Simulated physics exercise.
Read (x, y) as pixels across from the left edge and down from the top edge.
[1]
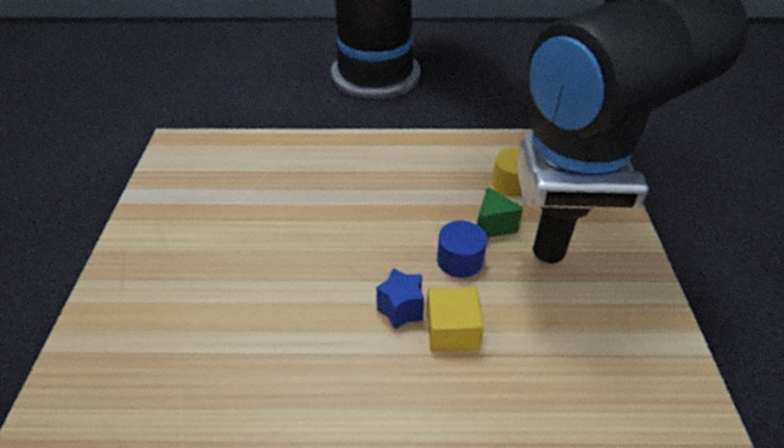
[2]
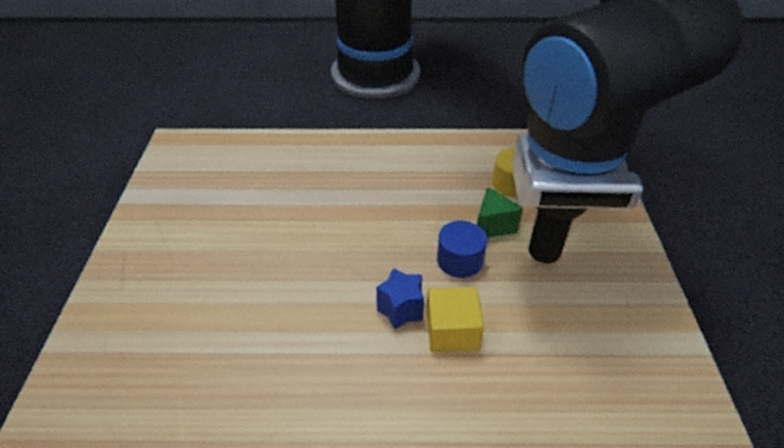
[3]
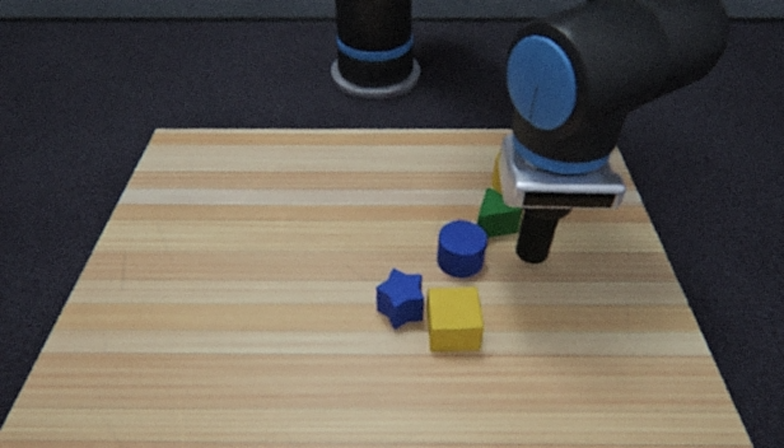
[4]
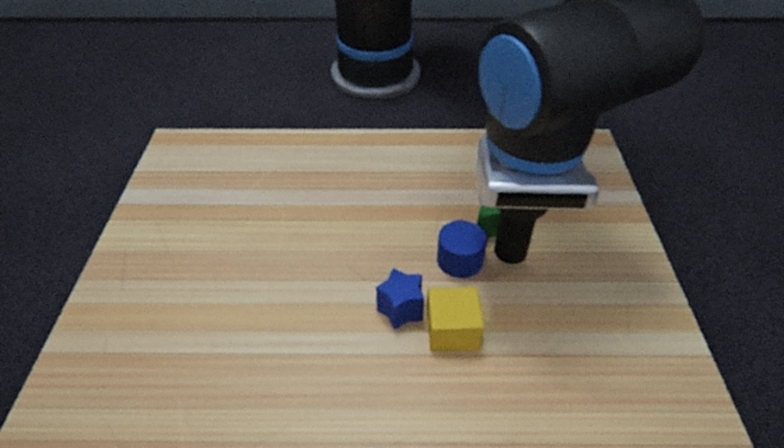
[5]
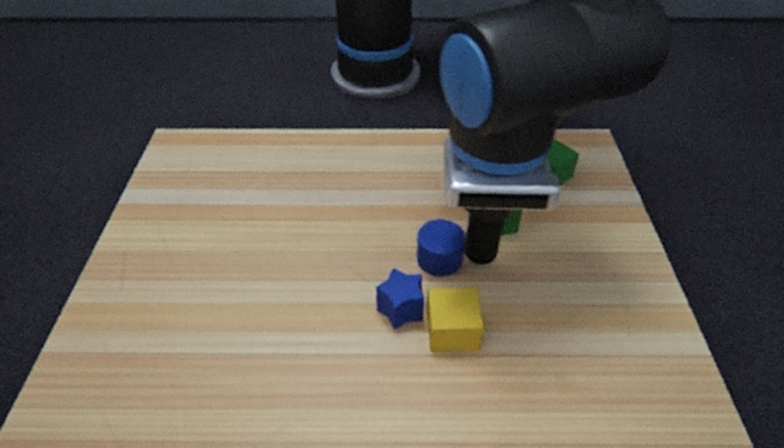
A black robotic arm with blue bands reaches over a light striped wooden board on a dark surface, seen from a fixed view in front and slightly above. A blue star and yellow cube sit near the middle, with a blue cylinder, green blocks and a yellow piece farther back to the right. The arm slides its black tip left, passes before the back pieces, and pushes the cylinder slightly left.
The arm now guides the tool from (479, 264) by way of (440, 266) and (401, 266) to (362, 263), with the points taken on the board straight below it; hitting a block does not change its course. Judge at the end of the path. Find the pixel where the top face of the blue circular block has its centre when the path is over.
The point I'd pick in the picture is (343, 214).
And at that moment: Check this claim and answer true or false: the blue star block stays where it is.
True
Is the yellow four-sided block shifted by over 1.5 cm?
I expect not.
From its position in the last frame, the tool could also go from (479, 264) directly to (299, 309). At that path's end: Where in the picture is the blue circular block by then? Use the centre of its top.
Around (386, 232).
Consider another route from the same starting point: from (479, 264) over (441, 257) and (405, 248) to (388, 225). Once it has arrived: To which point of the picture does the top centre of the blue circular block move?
At the end it should sit near (354, 221).
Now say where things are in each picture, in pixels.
Tip of the tool at (549, 252), middles of tops, blue star block at (402, 286), blue circular block at (463, 237), yellow four-sided block at (455, 307), in the first picture.
Tool at (545, 252), nothing pushed, in the second picture.
Tool at (532, 252), nothing pushed, in the third picture.
Tool at (511, 252), nothing pushed, in the fourth picture.
Tool at (481, 253), blue star block at (402, 286), blue circular block at (442, 235), yellow four-sided block at (455, 307), in the fifth picture.
What follows on the original path. One third of the way, tool at (440, 254); blue circular block at (402, 231).
Two thirds of the way, tool at (400, 254); blue circular block at (368, 224).
At the end, tool at (362, 251); blue star block unmoved; blue circular block at (343, 214); yellow four-sided block unmoved.
